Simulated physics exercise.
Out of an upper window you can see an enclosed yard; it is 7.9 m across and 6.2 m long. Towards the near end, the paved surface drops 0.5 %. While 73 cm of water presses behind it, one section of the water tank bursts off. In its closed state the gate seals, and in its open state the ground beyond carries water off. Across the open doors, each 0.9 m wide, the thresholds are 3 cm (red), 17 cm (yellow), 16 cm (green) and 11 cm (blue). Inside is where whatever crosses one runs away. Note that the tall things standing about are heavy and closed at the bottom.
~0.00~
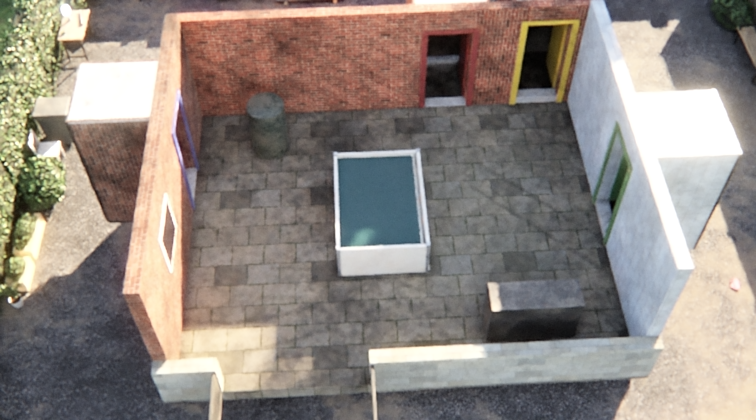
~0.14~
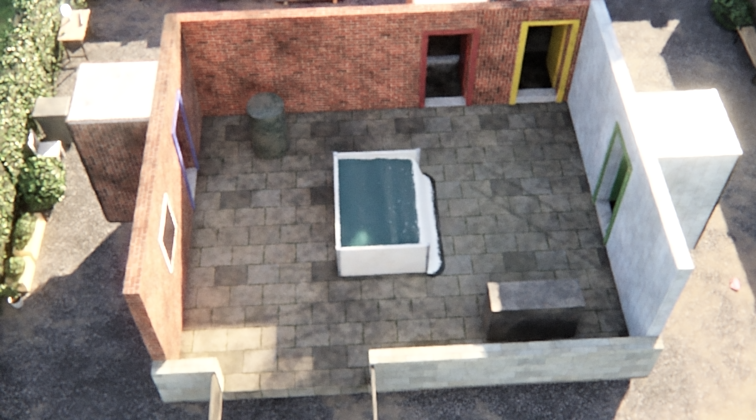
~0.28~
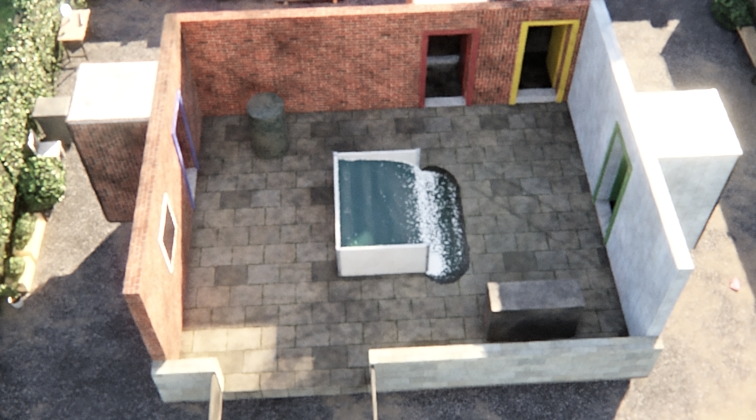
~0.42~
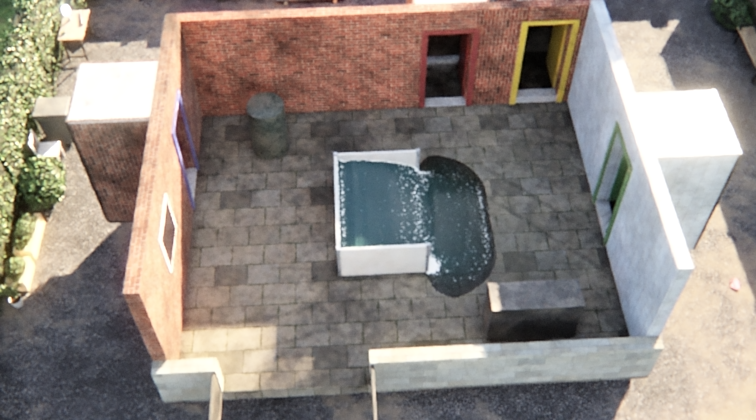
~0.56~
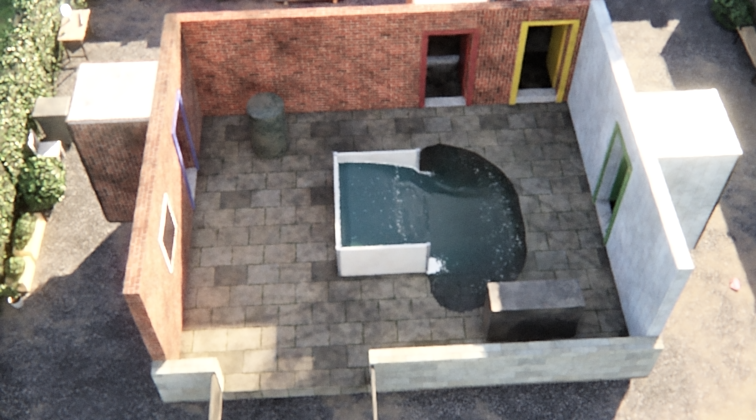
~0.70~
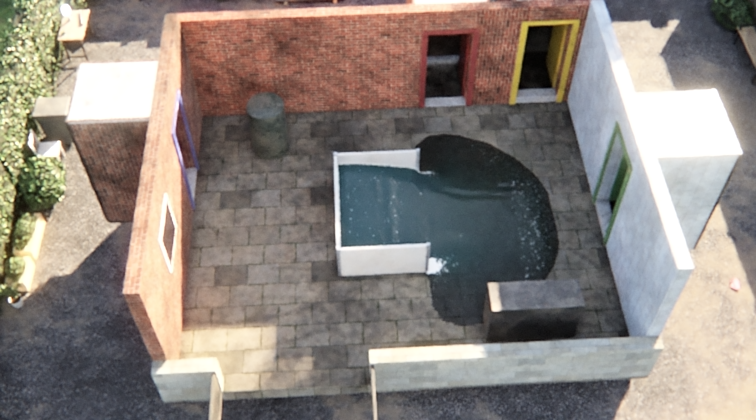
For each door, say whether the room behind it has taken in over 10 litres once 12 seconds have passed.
Result: The red door will most likely bust the limit; the yellow door will most likely bust the limit; the green door will most likely bust the limit; the blue door will most likely respect the limit.
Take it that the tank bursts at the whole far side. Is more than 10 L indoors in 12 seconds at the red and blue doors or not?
With respect to that limit, red ends up outside it, blue ends up inside it.
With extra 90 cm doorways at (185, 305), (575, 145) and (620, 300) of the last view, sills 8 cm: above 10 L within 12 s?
In turn: Short of it, beyond it, beyond it.
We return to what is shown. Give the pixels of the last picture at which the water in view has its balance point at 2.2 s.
Close to (493, 220) in the last picture.
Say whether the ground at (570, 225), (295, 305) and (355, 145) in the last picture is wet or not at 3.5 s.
Soaked, untouched, untouched.
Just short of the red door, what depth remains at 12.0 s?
It comes to near 4.0 cm.
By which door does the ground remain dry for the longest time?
That would be the blue door.
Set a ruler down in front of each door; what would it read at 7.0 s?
You'd get red at 5 cm, yellow at 7 cm, green at 9 cm, and blue at 0 cm.
After 1.4 s water covers 35 % of the floor and is deepest (30 cm) near (583, 189); red door not reached, yellow door not reached, green door 33 cm at the sill, 46 L in, blue door not reached.
After 2.2 s water covers 40 % of the floor and is deepest (38 cm) near (562, 105); red door 3 cm at the sill, 0 L in, yellow door 19 cm at the sill, 0 L in, green door 34 cm at the sill, 149 L in, blue door not reached.
After 3.5 s water covers 40 % of the floor and is deepest (26 cm) near (596, 359); red door 3 cm at the sill, 0 L in, yellow door 21 cm at the sill, 32 L in, green door 18 cm at the sill, 206 L in, blue door not reached.
After 7.0 s water covers 85 % of the floor and is deepest (10 cm) near (295, 154); red door 5 cm at the sill, 15 L in, yellow door 7 cm at the sill, 39 L in, green door 9 cm at the sill, 209 L in, blue door not reached.
After 12.0 s water covers 100 % of the floor and is deepest (8 cm) near (180, 353); red door 4 cm at the sill, 25 L in, yellow door 3 cm at the sill, 39 L in, green door 4 cm at the sill, 209 L in, blue door 5 cm at the sill, 0 L in.
